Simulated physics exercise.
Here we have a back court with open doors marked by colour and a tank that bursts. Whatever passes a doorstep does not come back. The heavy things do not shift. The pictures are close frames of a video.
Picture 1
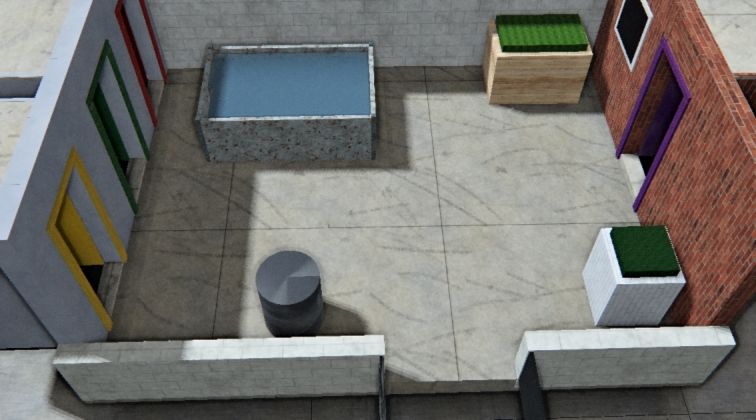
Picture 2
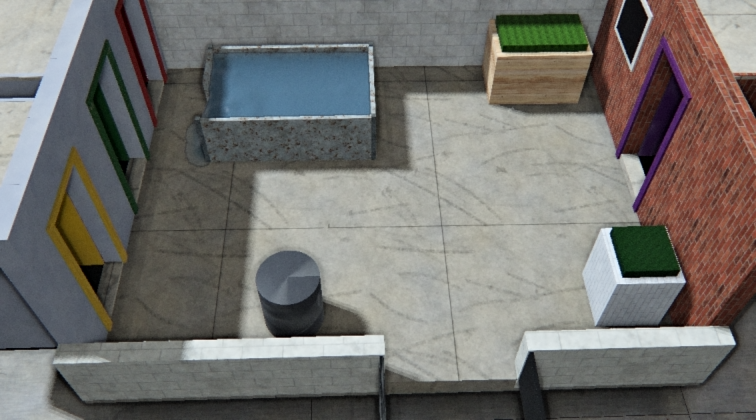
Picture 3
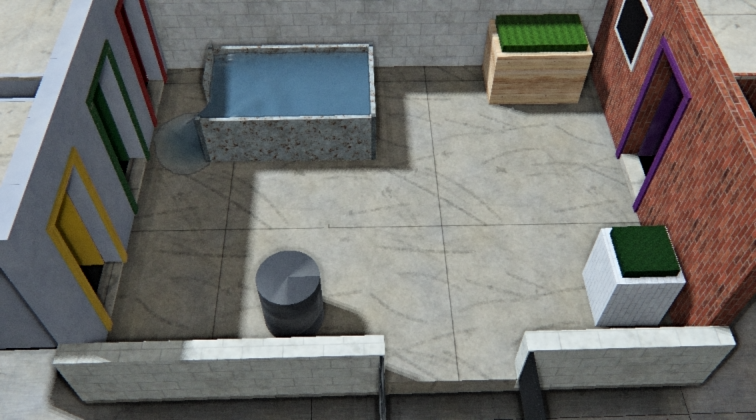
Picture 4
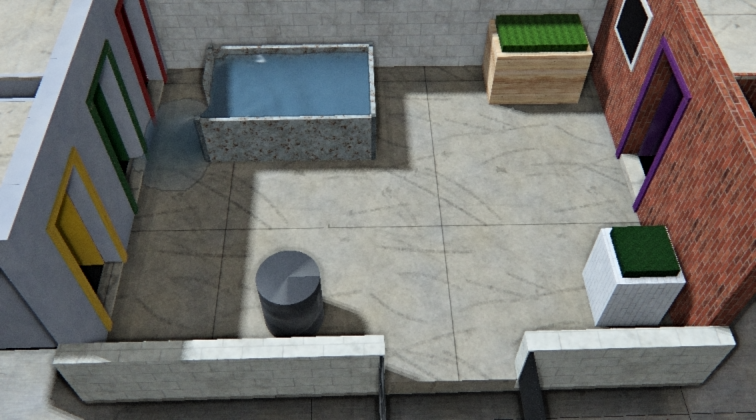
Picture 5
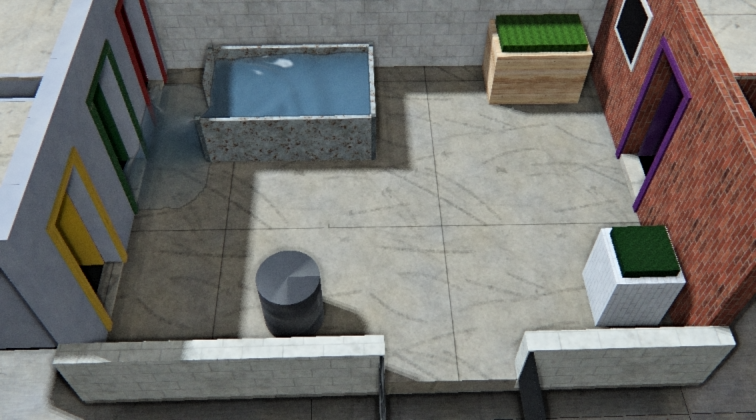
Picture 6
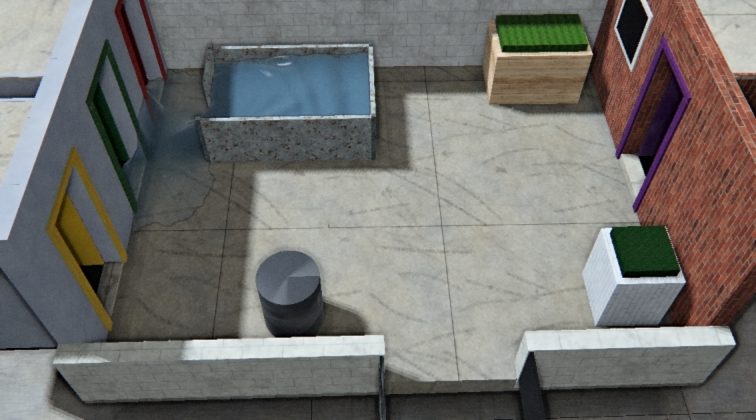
Water in the stone-sided tank sat still at first, then poured out through a gap in its left side and spread across the concrete floor toward the green door, while ripples crossed the tank's surface.
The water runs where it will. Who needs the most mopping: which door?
The green door.
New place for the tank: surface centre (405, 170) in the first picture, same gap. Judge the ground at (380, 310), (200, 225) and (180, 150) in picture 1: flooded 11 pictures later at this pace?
One after the other: Not flooded, under water, under water.
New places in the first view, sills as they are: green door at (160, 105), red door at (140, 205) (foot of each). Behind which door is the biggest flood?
I say the one in green.
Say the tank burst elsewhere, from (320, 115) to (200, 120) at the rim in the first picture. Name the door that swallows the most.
The door marked yellow.
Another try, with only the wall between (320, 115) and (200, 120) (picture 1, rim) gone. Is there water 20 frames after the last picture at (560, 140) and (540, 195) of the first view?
As listed: Free of water, free of water.
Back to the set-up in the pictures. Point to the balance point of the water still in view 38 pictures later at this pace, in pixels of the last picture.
Close to (306, 158).
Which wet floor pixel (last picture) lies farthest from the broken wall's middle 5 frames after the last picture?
Roughly at (110, 330).
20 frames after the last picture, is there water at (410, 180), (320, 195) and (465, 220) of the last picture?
One after the other: Dry, not flooded, not flooded.
A moment on, water covers 10 % of the floor; green door a lot in, purple door not reached, yellow door wet at the sill, nothing in, red door some in.
Next, water covers 20 % of the floor; green door a lot in, purple door not reached, yellow door wet at the sill, nothing in, red door a lot in.
Then, water covers 35 % of the floor; green door a lot in, purple door not reached, yellow door wet at the sill, nothing in, red door a lot in.
Later, water covers 75 % of the floor; green door a lot in, purple door not reached, yellow door wet at the sill, nothing in, red door a lot in.
In the end, water covers 90 % of the floor; green door a lot in, purple door wet at the sill, nothing in, yellow door a trickle in, red door a lot in; the green door has let in the most.
